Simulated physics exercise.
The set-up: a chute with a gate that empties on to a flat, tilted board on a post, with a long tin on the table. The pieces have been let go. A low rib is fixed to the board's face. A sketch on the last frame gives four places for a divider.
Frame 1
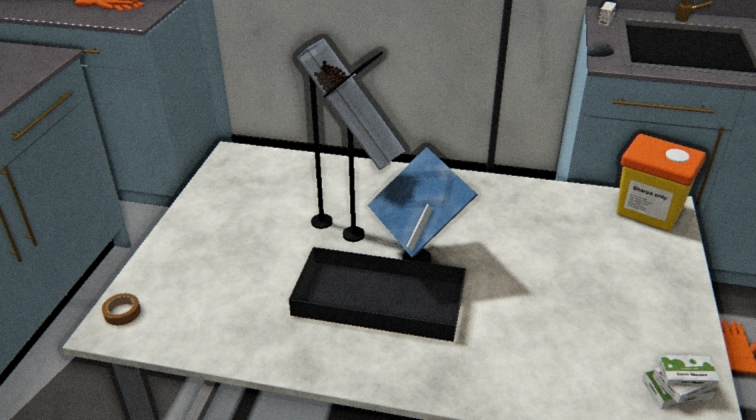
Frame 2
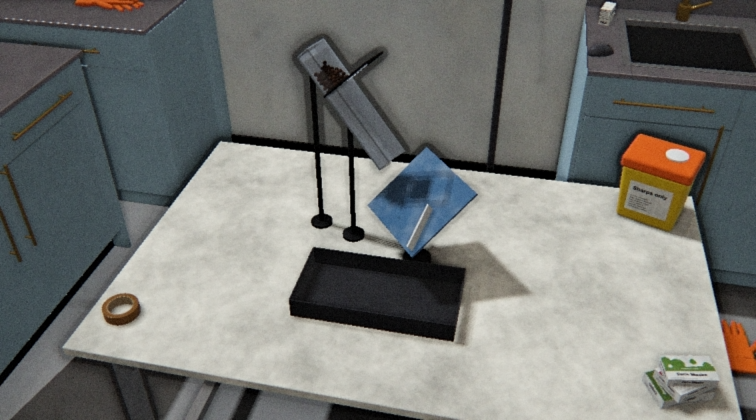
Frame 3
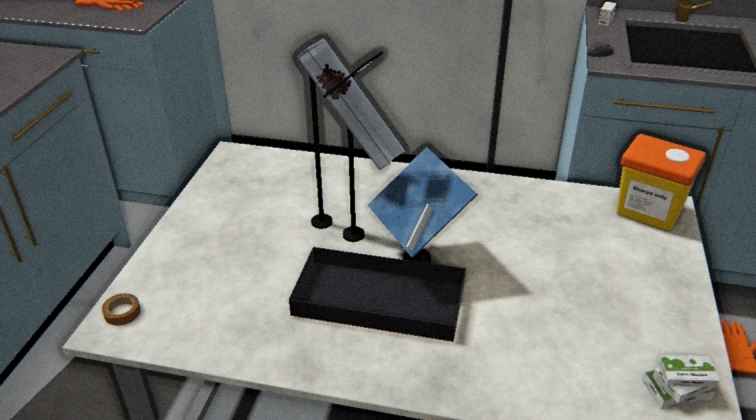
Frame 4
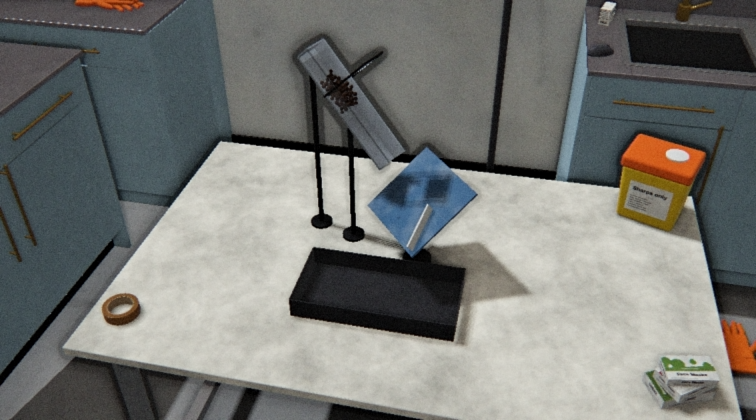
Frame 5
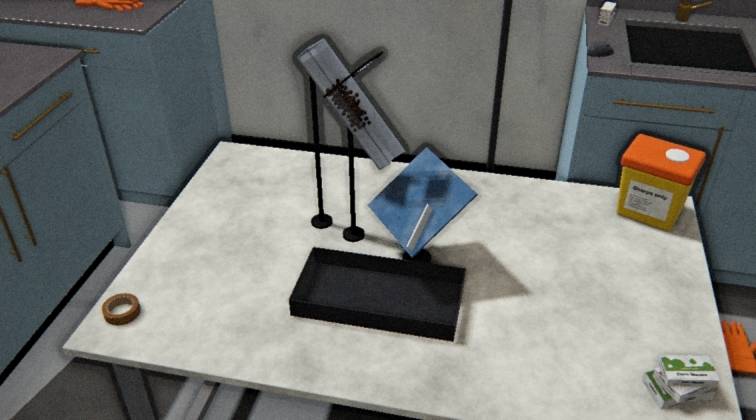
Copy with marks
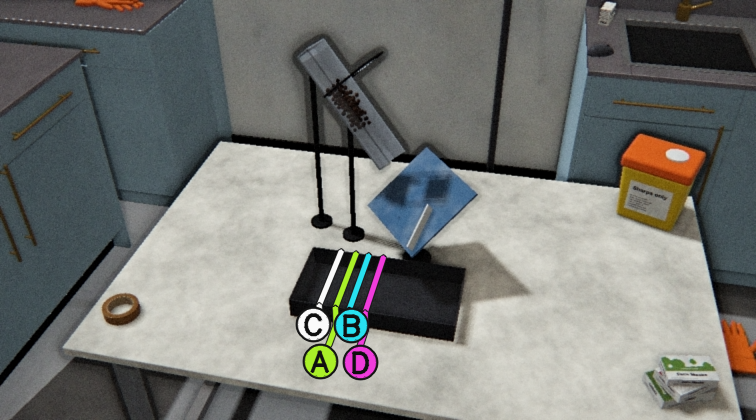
Small dark brown pieces sliding down a tilted grey chute towards the right, above a tilted blue board and an empty black tin.
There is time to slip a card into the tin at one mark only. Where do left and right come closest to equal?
Best: D.
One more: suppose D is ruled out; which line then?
That is line B.
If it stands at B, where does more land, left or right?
The right side.
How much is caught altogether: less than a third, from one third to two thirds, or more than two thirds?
About that: More than two thirds.
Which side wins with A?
Right.
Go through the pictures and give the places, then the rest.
In the first picture, load behind the gate (330, 78), allspice berries; lip of the chute (387, 164), sloping fairly steeply.
In the second picture, middle of the board (419, 200), tilted fairly steeply; middle of its low edge (388, 230); of its high edge (451, 169).
In the third picture, front corners of the tin (289, 300) and (455, 325), empty; front of the load (344, 93).
In the fourth picture, middle of the load (340, 93); its front (356, 103), roughly a quarter of the way to the lip; rib from (428, 204) to (407, 247).
In the fifth picture, middle of the load (349, 106); its front (369, 123), roughly half of the way to the lip.
On the marked copy, line A crosses the front rim at (335, 307); line B crosses the front rim at (349, 309); line C crosses the front rim at (319, 304); line D crosses the front rim at (365, 311).
If A is chosen, of what is caught, just a few on the left of the divider, almost all on the right.
If B is chosen, of what is caught, about a tenth on the left of the divider, the larger part on the right.
If C is chosen, of what is caught, just a few on the left of the divider, almost all on the right.
If D is chosen, of what is caught, roughly a third on the left of the divider, roughly two thirds on the right.
